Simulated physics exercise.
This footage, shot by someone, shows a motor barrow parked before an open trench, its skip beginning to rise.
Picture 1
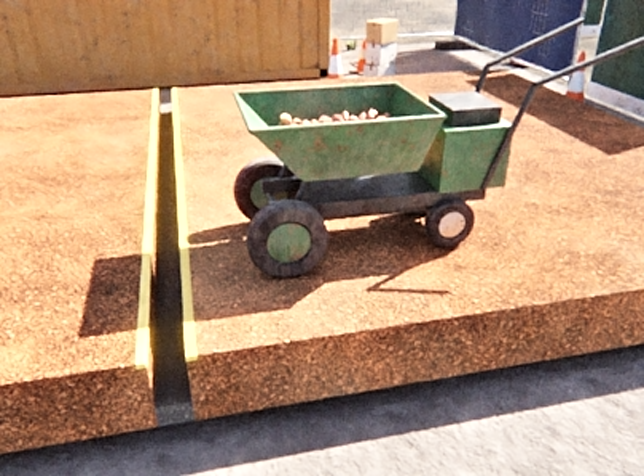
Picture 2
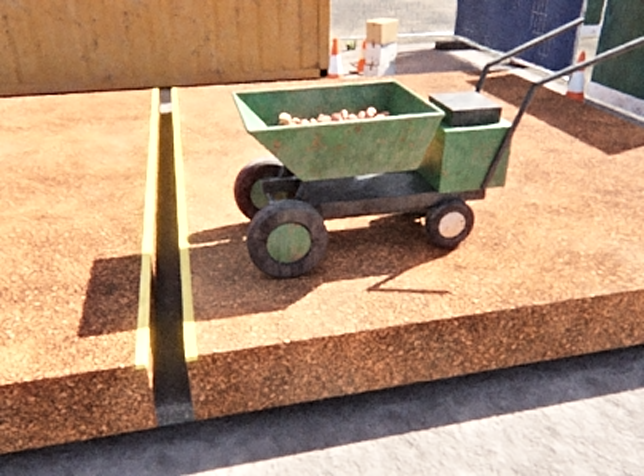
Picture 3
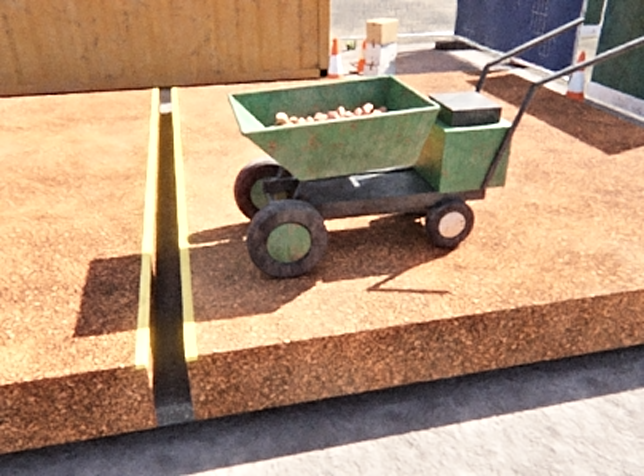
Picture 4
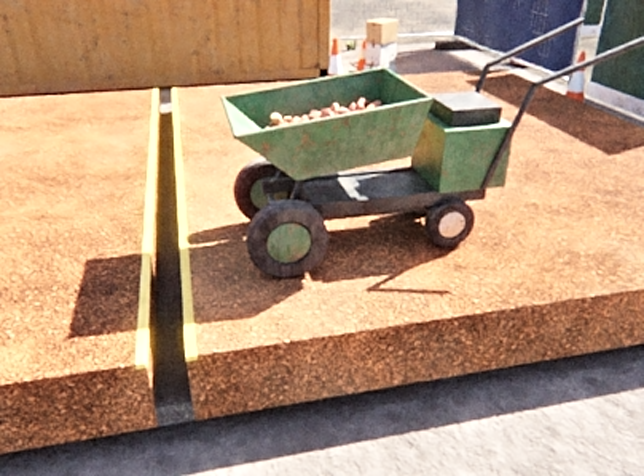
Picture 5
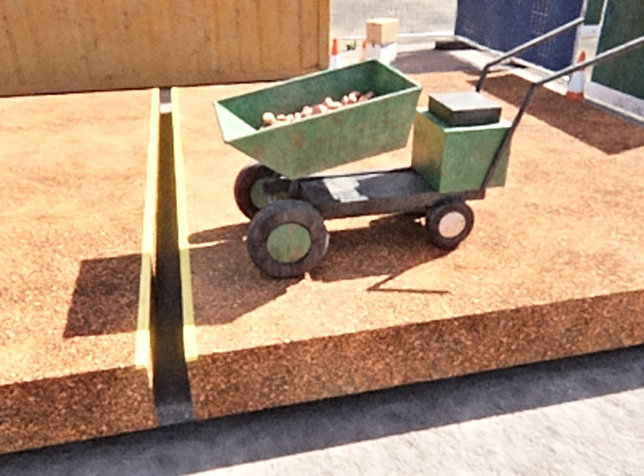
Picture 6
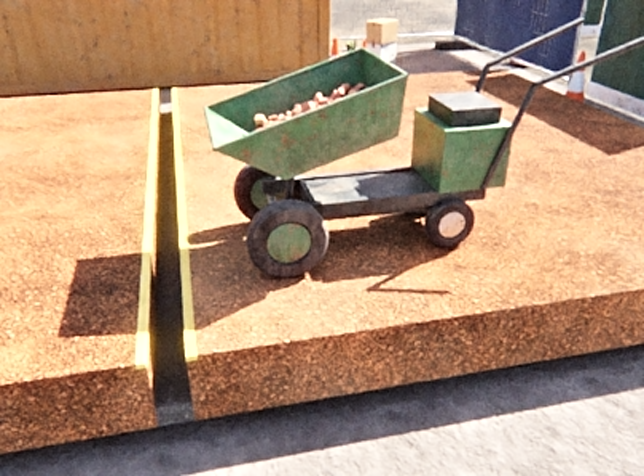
The green skip of a motor barrow gradually tilts left toward a narrow trench, carrying rubble.
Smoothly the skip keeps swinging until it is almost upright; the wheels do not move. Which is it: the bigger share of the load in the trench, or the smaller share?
The trench never gets most of the load.
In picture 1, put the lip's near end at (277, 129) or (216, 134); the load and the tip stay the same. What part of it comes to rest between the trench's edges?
Well, you'd get roughly 70 per cent from the first place and roughly 0 per cent from the second.
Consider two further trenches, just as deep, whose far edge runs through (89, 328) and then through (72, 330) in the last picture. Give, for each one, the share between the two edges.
Lab note: Case 1 around 100 %, case 2 100 %.
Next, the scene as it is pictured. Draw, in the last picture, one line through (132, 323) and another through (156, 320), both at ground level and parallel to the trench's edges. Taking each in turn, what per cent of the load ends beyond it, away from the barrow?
In order: Near 70 %, then 80 %.
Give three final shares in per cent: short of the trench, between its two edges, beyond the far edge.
Short 0, between 30, beyond 70 per cent.
Soon, skip tipped steeply; all in the skip.
A while on, skip tipped right over; most in the skip; a small part in or heaped over the trench; about a quarter beyond it; a stray few falling.
Towards the end, skip tipped right over; a stray few in the skip; about a quarter in or heaped over the trench; most beyond it.
Finally, skip tipped right over; about a quarter in or heaped over the trench; most beyond it.
